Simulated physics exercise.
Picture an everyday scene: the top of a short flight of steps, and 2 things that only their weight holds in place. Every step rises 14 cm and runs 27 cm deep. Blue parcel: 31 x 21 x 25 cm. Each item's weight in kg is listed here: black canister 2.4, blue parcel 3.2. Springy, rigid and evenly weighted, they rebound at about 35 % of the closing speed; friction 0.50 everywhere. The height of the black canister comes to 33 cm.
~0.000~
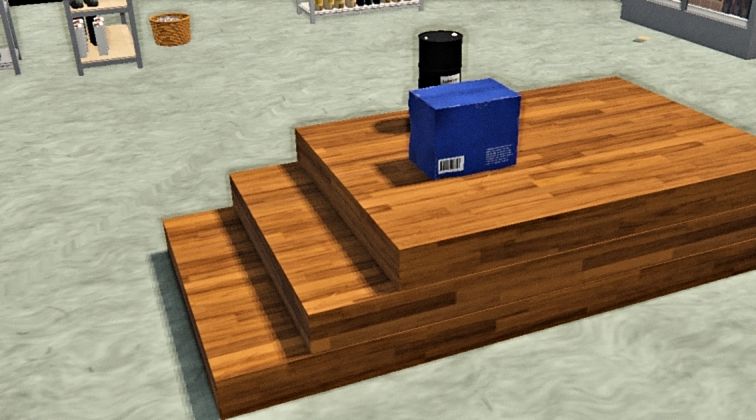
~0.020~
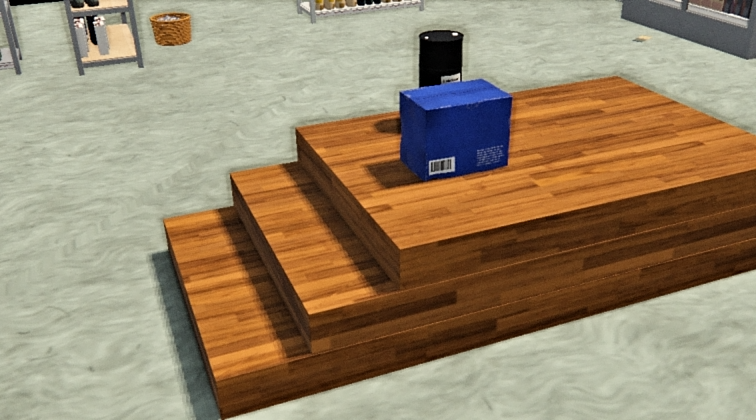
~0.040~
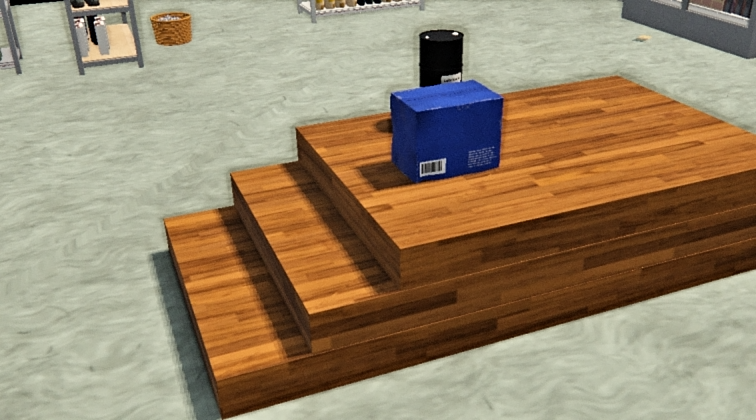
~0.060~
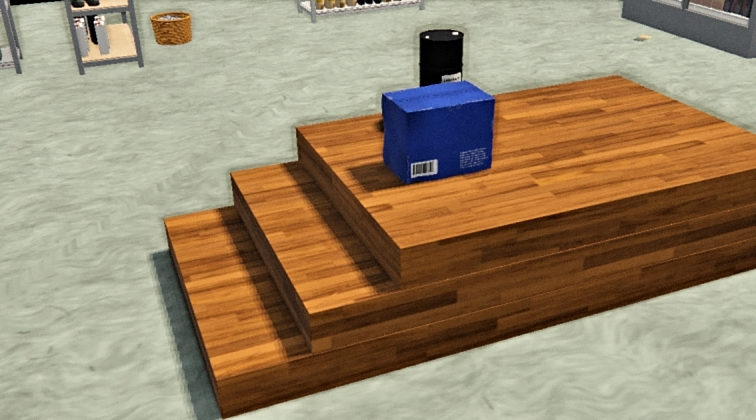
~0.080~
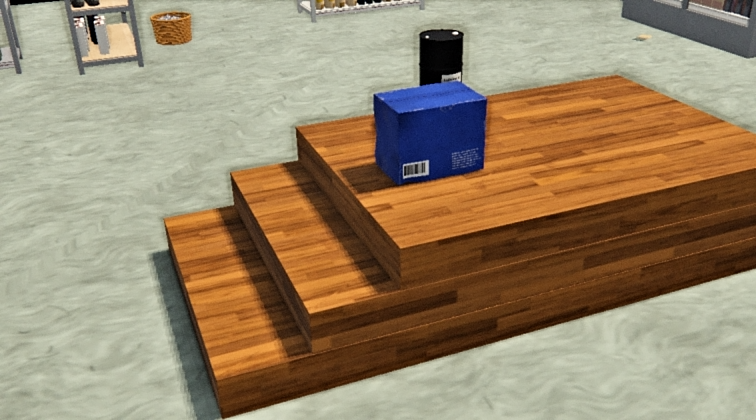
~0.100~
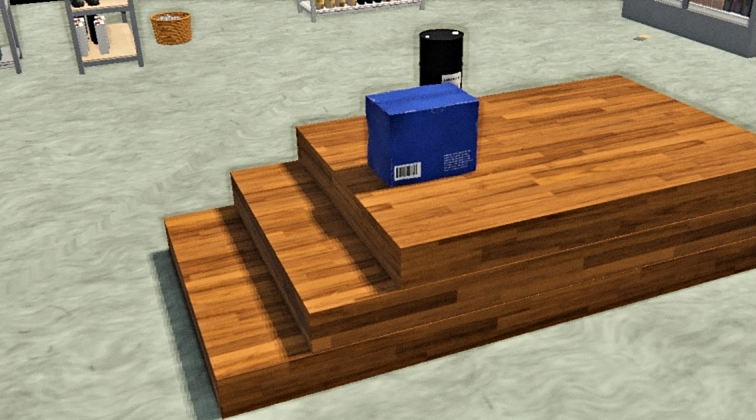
At the top of a short flight of wooden steps, a blue parcel slid slowly a short way left across the landing toward the steps, while a black canister stood still behind it.
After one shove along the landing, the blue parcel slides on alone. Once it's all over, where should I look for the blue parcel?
Up on the landing.
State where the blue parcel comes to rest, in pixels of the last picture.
It ends up at about (369, 143).
Around 0.20 s, 16 cm of landing left; blue parcel near (391, 139).
Around 0.30 s, 10 cm of landing left; blue parcel near (373, 143).
Around 0.40 s, 9 cm of landing left; blue parcel near (369, 143).
Finally (1.4 s), 9 cm of landing left; black canister still in place (within 12 cm). Final places as that camera would see them, blue parcel near (369, 143).
